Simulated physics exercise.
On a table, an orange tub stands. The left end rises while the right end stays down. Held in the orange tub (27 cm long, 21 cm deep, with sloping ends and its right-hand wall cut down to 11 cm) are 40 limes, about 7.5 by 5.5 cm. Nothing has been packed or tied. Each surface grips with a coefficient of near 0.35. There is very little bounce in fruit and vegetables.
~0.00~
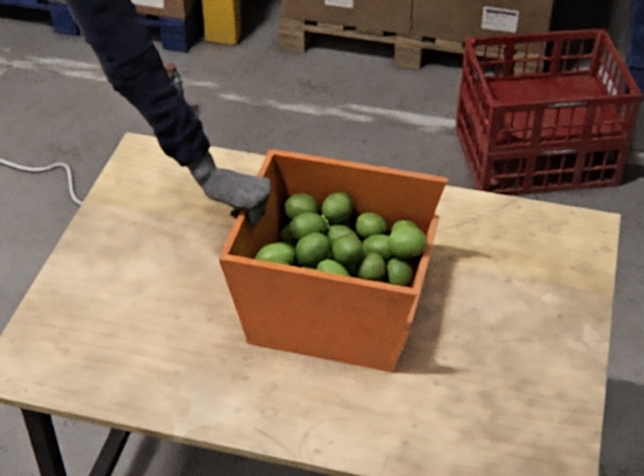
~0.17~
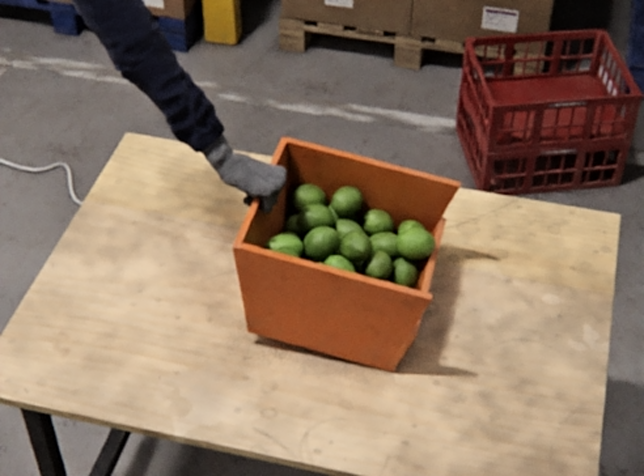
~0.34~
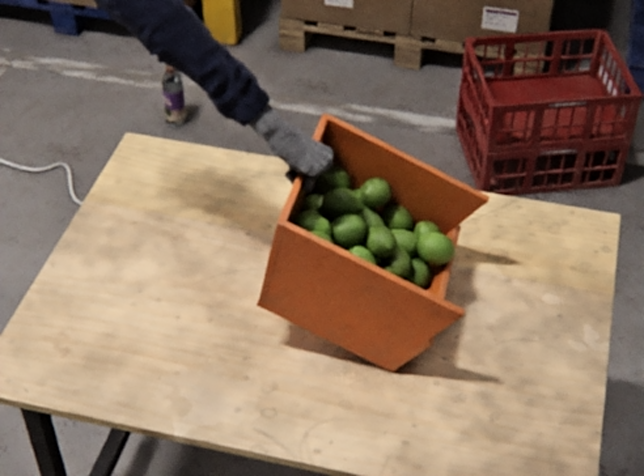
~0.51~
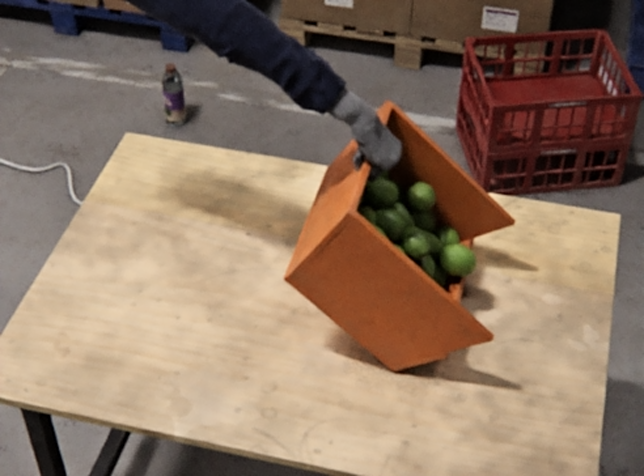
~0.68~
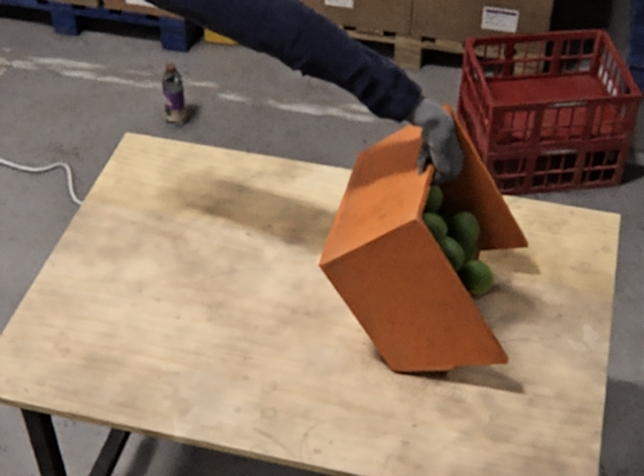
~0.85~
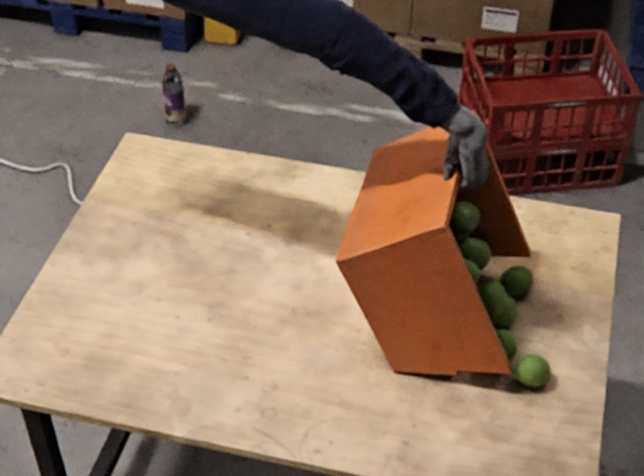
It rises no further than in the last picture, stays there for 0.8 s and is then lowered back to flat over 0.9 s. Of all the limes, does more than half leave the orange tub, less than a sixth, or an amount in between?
An amount in between leaves the orange tub.
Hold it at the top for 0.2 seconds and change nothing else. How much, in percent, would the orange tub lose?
Orange tub: 30%.
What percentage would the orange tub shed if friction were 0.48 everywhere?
In that case the orange tub sheds 30 per cent of its load.
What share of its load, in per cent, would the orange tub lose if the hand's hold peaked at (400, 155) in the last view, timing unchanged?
Orange tub: 20 %.
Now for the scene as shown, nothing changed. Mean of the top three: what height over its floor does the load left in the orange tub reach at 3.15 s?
I'd say some 14 cm high.
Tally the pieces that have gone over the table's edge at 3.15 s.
Estimated tally of pieces: Close to 5.
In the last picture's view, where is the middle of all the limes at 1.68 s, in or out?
(446, 285).
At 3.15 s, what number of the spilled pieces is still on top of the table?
Estimated count: 12.
After 1.22 s, tilt 66°; 9 of 40 out of the orange tub.
After 1.68 s, tilt 66°; 11 of 40 out of the orange tub.
After 2.32 s, tilt 11°; 16 of 40 out of the orange tub.
Final count (at 3.15 s), 16 of 40 out of the orange tub. Asked share, 16 of 40, 40 per cent.
